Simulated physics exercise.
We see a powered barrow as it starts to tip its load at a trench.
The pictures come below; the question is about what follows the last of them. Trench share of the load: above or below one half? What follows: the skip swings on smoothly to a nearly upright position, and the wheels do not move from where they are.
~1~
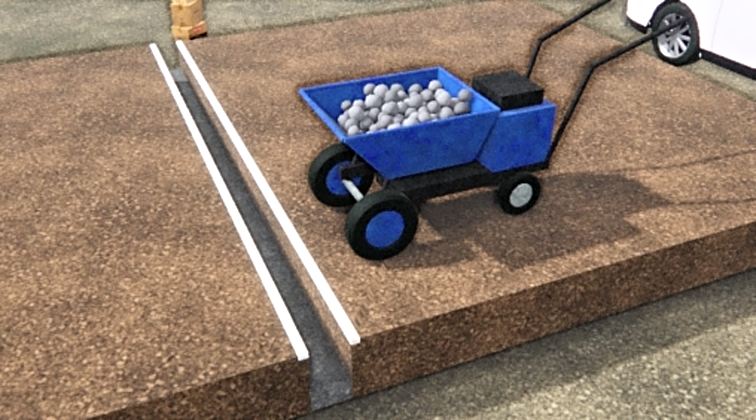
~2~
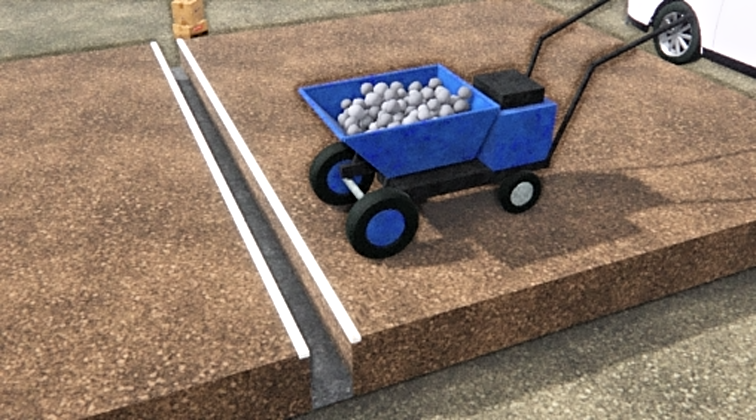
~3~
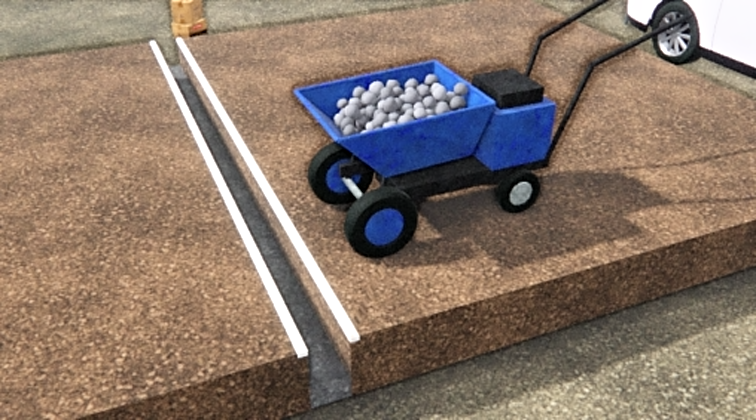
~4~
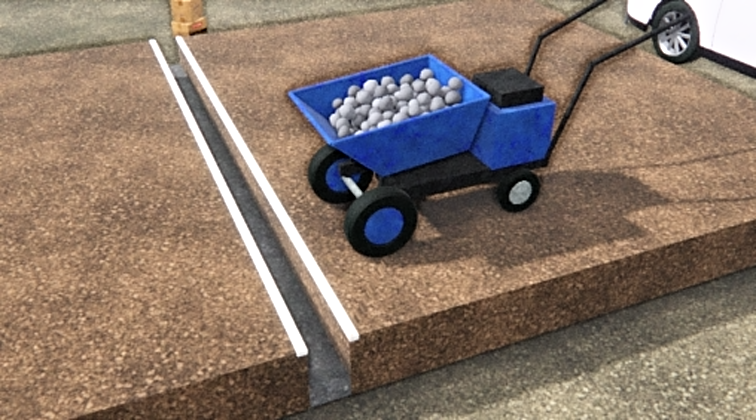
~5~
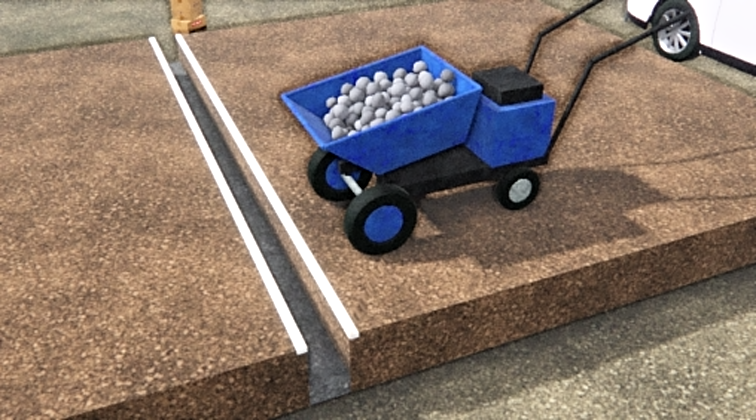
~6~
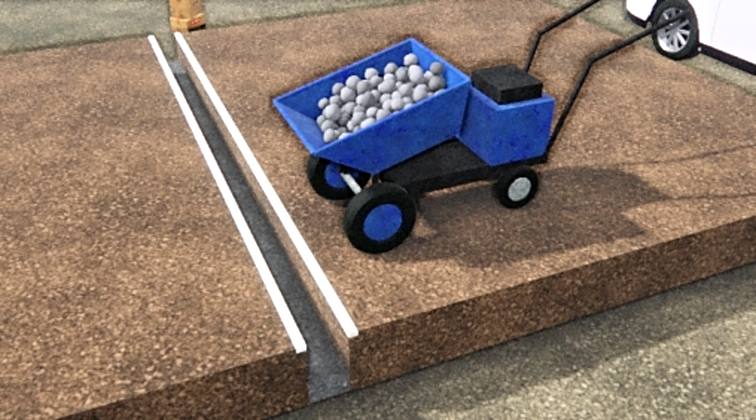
The greater part of the load will drop clear of the trench.
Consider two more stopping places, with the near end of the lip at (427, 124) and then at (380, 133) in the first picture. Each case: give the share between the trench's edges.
50 % then 70 %.
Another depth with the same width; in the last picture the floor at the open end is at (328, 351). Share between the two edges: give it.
I'd say around 0 in a hundred.
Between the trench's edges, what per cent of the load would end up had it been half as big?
Close to 0 in a hundred.
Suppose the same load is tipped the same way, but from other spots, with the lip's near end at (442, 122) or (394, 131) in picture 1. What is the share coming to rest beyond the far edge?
Some 0 % then some 20 %.
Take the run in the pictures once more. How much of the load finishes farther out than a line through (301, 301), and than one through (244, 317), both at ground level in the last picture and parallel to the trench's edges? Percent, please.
80 and 50 in a hundred.
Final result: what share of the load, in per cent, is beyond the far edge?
80 %.
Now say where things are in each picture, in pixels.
In the first picture, lip of the skip near (344, 140), level; top of the load near (416, 102), round cobbles; first edge of the trench near (332, 300); far edge near (283, 313), the trench under half as wide as the skip, and about as deep as wide.
In the second picture, lip of the skip near (344, 140), level; top of the load near (416, 100).
In the third picture, lip of the skip near (339, 141), tipped barely; top of the load near (412, 98).
In the fourth picture, lip of the skip near (332, 144), tipped a little; top of the load near (406, 95).
In the fifth picture, lip of the skip near (324, 148), tipped a little; top of the load near (409, 100).
In the sixth picture, lip of the skip near (315, 154), tipped clearly; top of the load near (410, 89); first edge of the trench near (330, 293); far edge near (281, 306).
Shortly afterwards, skip tipped steeply; the whole lot in the skip.
Next, skip tipped right over; near two thirds in the skip; near a third beyond it; only a few falling.
Some moments later, skip tipped right over; near a quarter in the skip; only a few in or heaped over the trench; the bulk beyond it.
In the end, skip tipped right over; near a quarter in the skip; only a few in or heaped over the trench; the bulk beyond it.
